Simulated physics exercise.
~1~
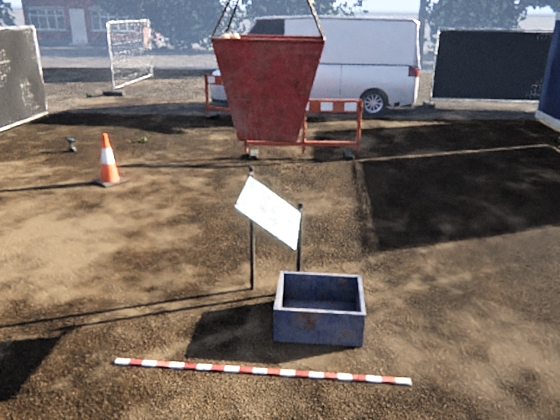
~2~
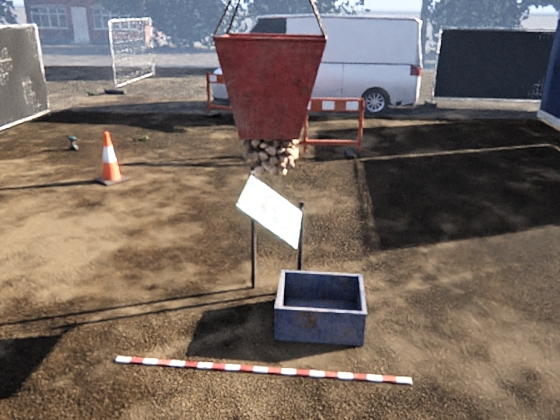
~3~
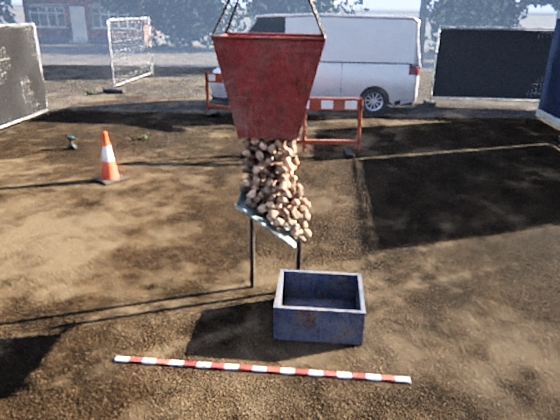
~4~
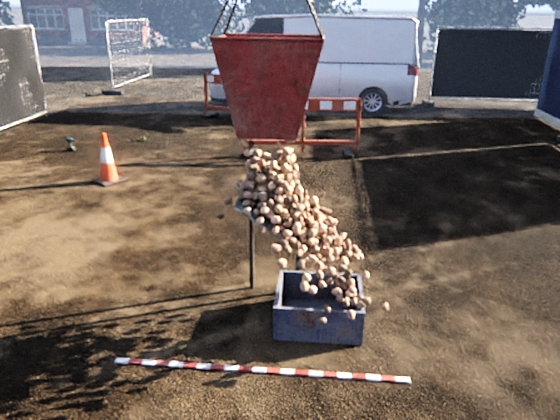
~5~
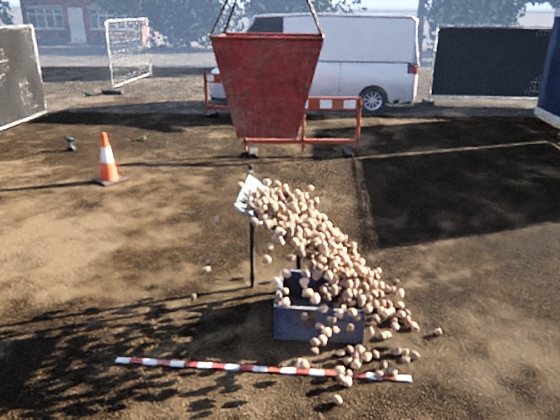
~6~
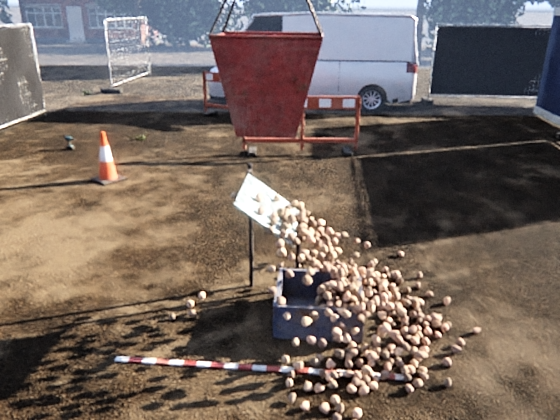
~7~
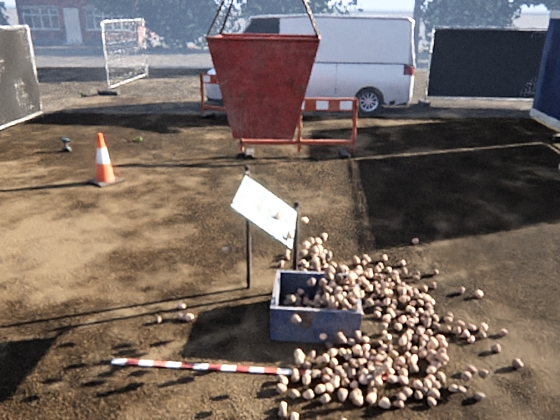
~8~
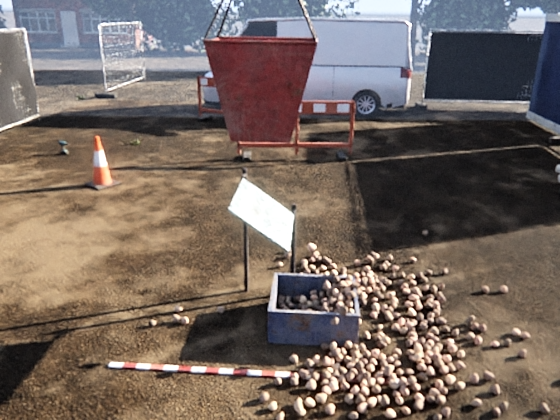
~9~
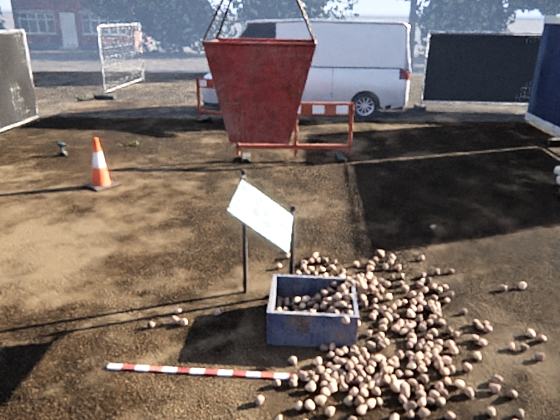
In a dirt yard, stones drop from a red skip onto a sloped plate, many missing the bin.
